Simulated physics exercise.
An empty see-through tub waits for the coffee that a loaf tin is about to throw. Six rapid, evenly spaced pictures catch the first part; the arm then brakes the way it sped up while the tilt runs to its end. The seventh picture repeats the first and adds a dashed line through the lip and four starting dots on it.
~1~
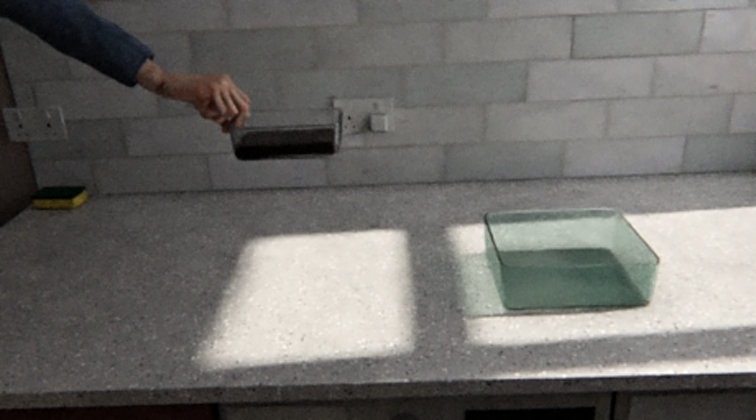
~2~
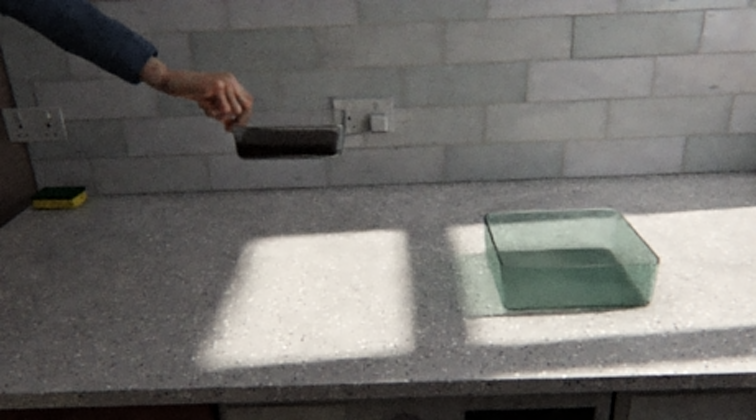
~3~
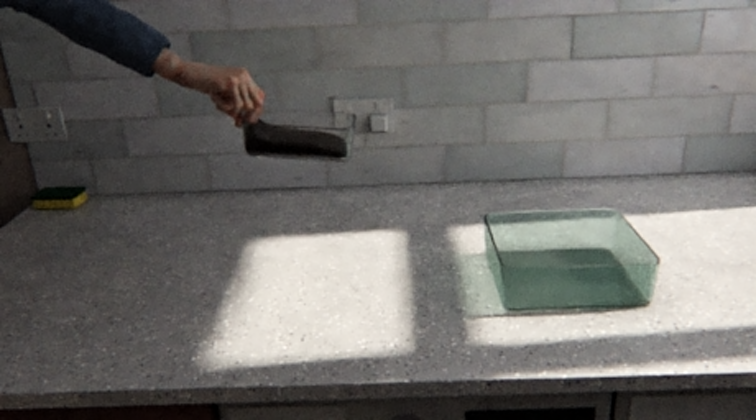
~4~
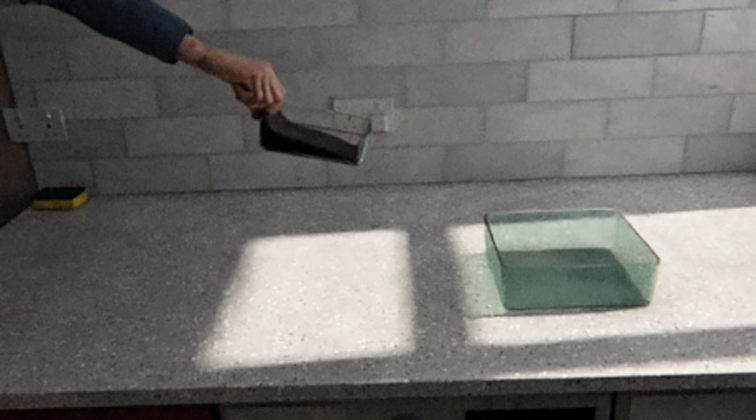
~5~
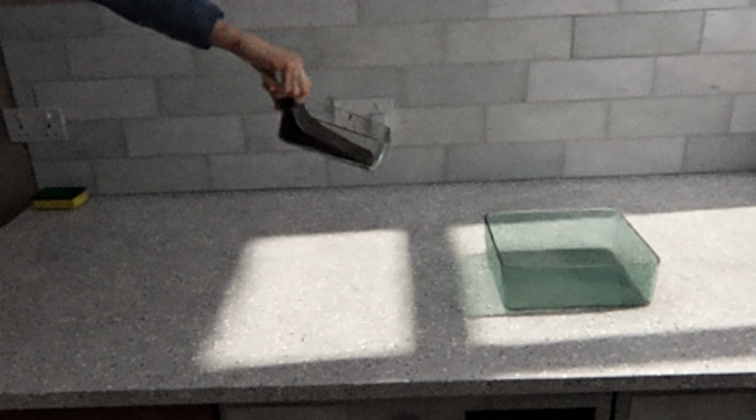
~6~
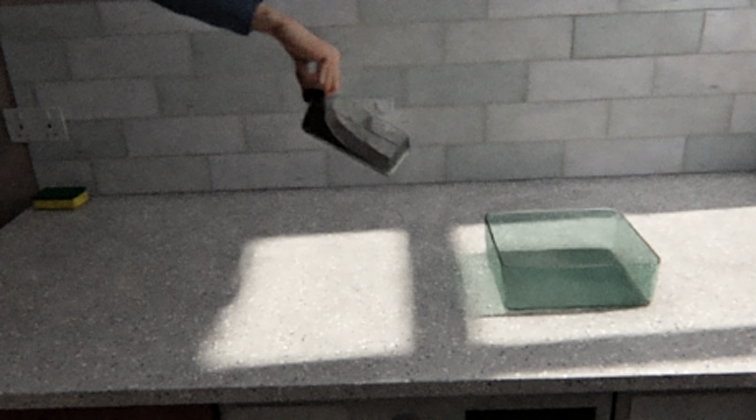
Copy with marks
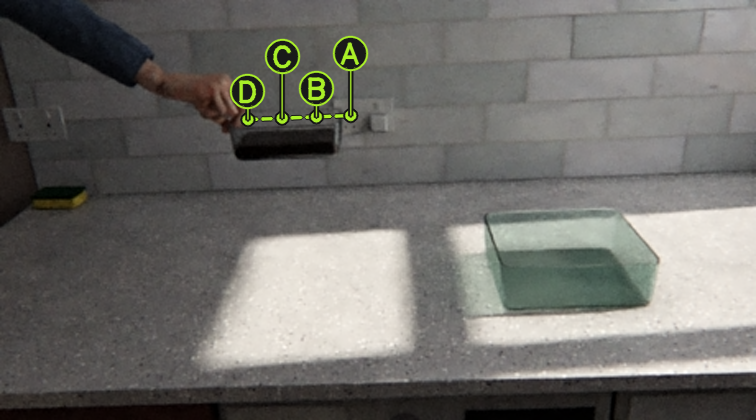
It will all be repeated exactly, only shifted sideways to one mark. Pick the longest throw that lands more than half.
That is place B.
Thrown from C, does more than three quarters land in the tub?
No.
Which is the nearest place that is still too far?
It is C.
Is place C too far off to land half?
Yes.
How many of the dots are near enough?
Two of them.
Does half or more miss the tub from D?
Yes, that goes wrong.
In lime, A at (350, 115); B at (316, 116); C at (282, 118); D at (247, 119).
If A is chosen, about 69 % lands in the tub, 19 % falls short and 12 % goes beside or beyond.
If B is chosen, about 67 % lands in the tub, 23 % falls short and 11 % goes beside or beyond.
If C is chosen, about 26 % lands in the tub, 69 % falls short and 5 % goes beside or beyond.
If D is chosen, about 10 % lands in the tub, 87 % falls short and 3 % goes beside or beyond.
